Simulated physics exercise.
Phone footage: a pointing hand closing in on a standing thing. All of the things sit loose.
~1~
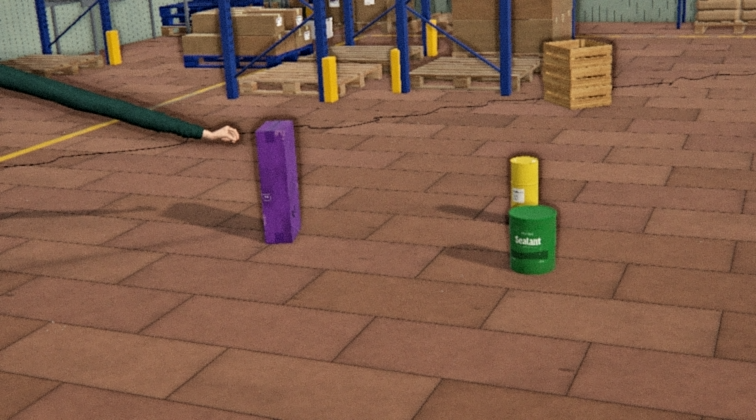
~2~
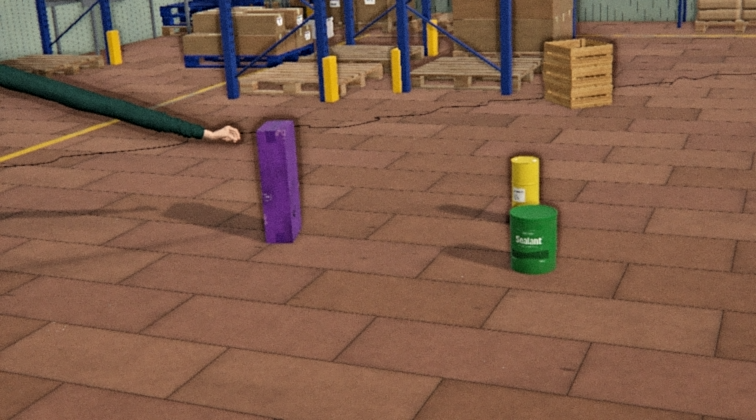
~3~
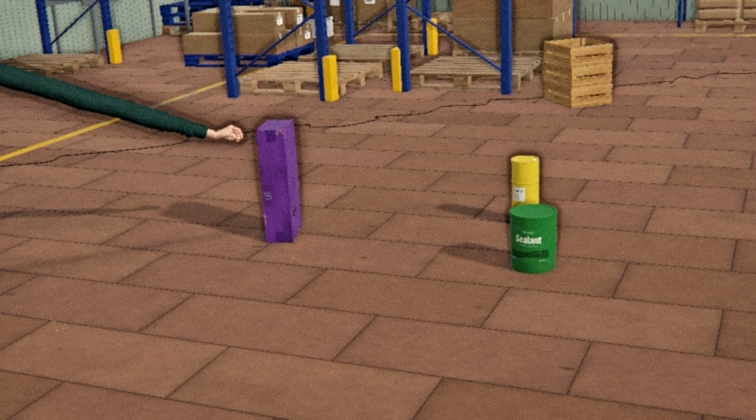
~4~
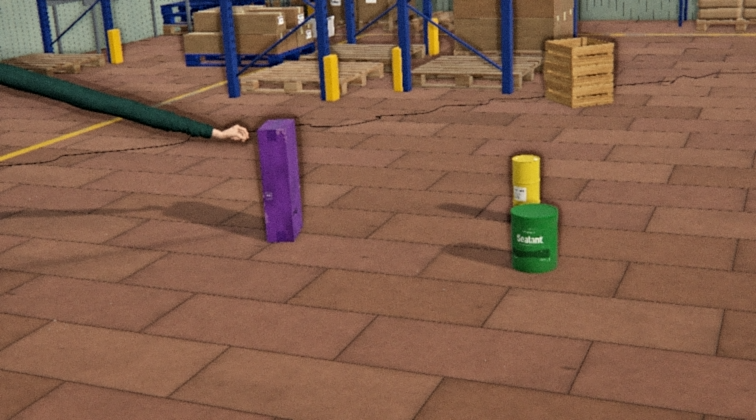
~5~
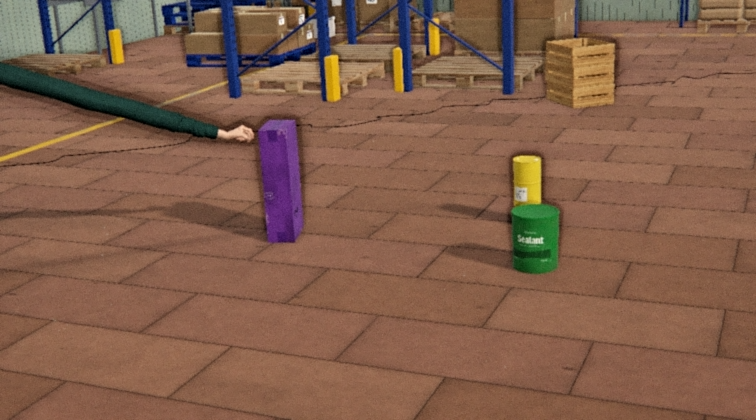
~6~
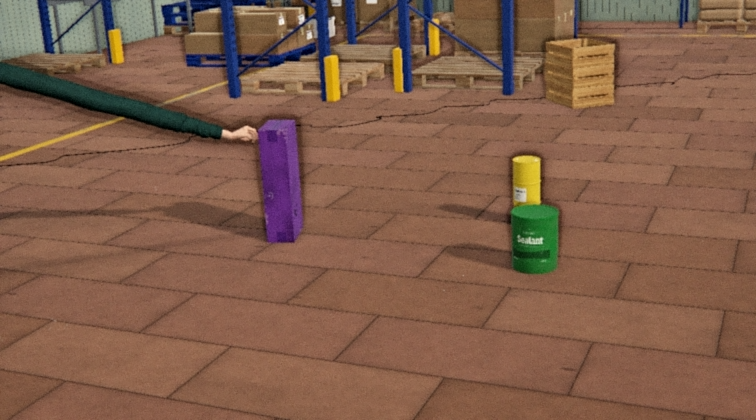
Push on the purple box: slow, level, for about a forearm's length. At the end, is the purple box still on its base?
No.
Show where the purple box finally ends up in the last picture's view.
Around (363, 221).
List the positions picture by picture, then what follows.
In the first frame, purple box (279, 182).
In the second frame, purple box (280, 182).
In the third frame, purple box (280, 181).
In the fourth frame, purple box (281, 180).
In the fifth frame, purple box (282, 181).
In the sixth frame, purple box (281, 181).
Then, 0.50 s on from there, purple box turned 13° from how it was put near (295, 179).
Then, 1.00 s on from there, purple box turned 55° from how it was put near (335, 192).
Then, 1.20 s on from there, purple box on its side near (359, 217).
In the end, toppled on the floor, purple box. At the end, from the last picture's camera, purple box near (363, 221).
